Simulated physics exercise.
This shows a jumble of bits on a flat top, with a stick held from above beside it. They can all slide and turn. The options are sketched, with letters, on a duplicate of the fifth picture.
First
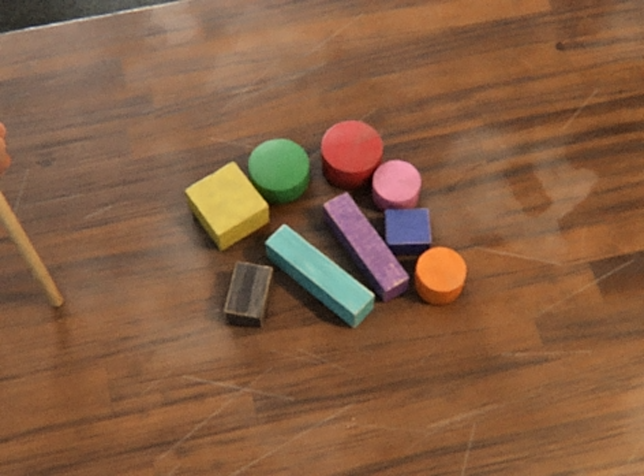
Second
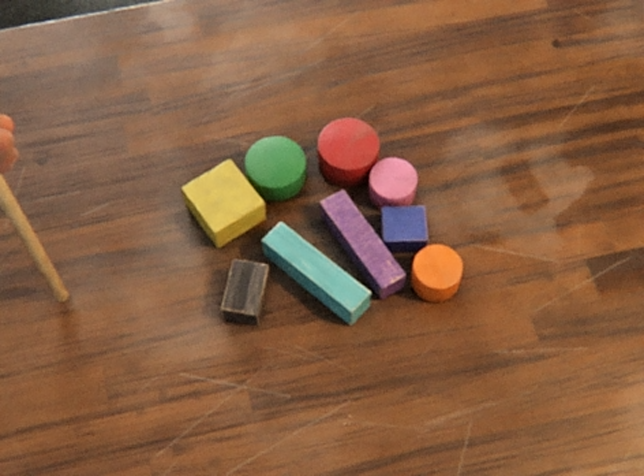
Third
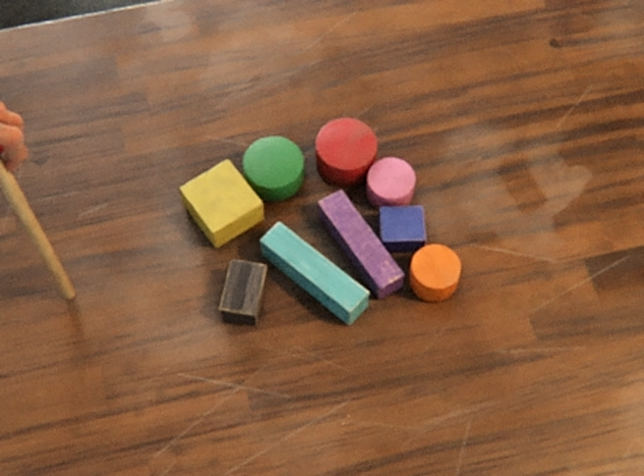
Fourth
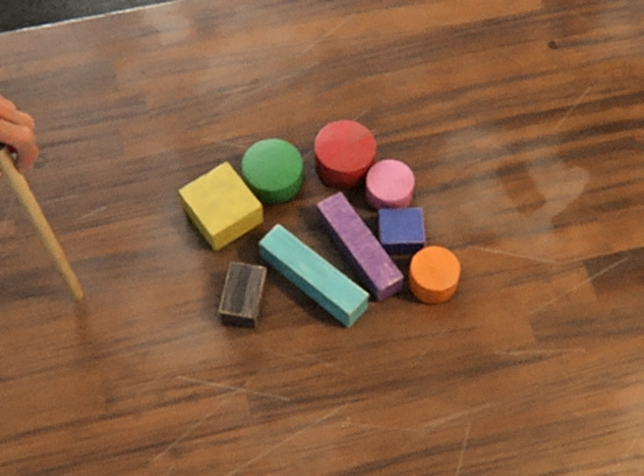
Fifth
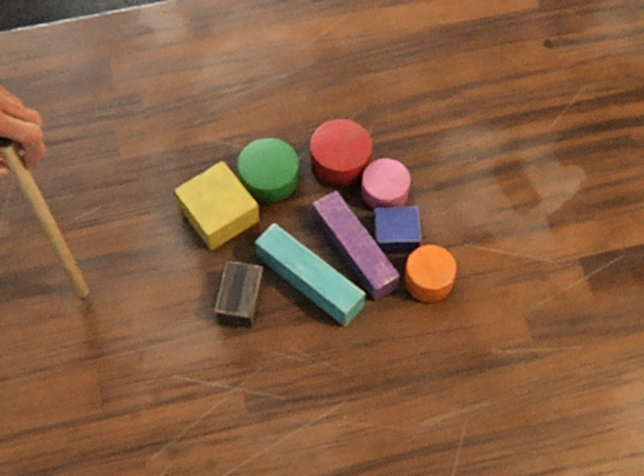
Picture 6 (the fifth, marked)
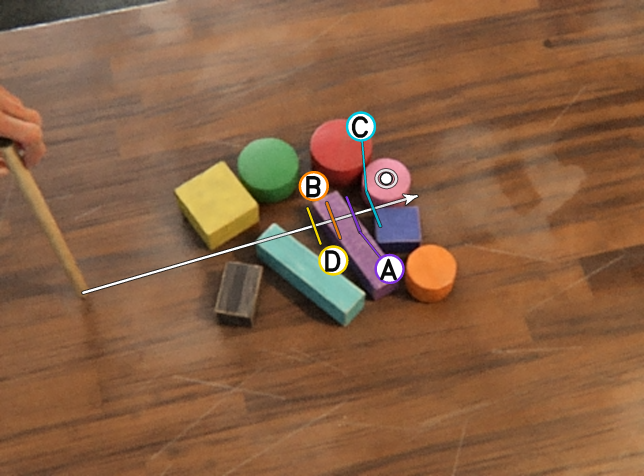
A hand holding a wooden stick edging slightly right beside a cluster of colourful blocks and discs resting on a wooden surface.
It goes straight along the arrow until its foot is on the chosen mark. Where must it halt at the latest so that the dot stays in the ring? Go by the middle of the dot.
No farther than B.
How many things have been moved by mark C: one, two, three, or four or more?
In all, four or more.
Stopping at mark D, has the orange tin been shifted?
No.
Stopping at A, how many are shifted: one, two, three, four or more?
In all, four or more.
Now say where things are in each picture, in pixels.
In the first picture, turquoise bar (319, 275); orange tin (440, 276); pink tin (396, 188).
In the second picture, pink tin (392, 185); yellow block (224, 203).
In the third picture, black block (244, 292); blue block (402, 229).
In the fourth picture, green tin (273, 171); red tin (345, 155).
In the fifth picture, purple bar (355, 245); turquoise bar (310, 274); orange tin (431, 274).
On the copy, A at (353, 215); B at (333, 221); C at (373, 209); D at (314, 226); the arrow from (83, 293) to (417, 196); the white dot at (386, 178).
On B. First, foot of the stick (175, 267).
Then, foot of the stick (265, 241).
Finally, foot of the stick (333, 221); turquoise bar (323, 279); purple bar (364, 243); the dot is still in its ring.
By contrast, A shifts the dotted thing to (408, 182); C shifts the dotted thing to (424, 177); D keeps the dot in but is short.
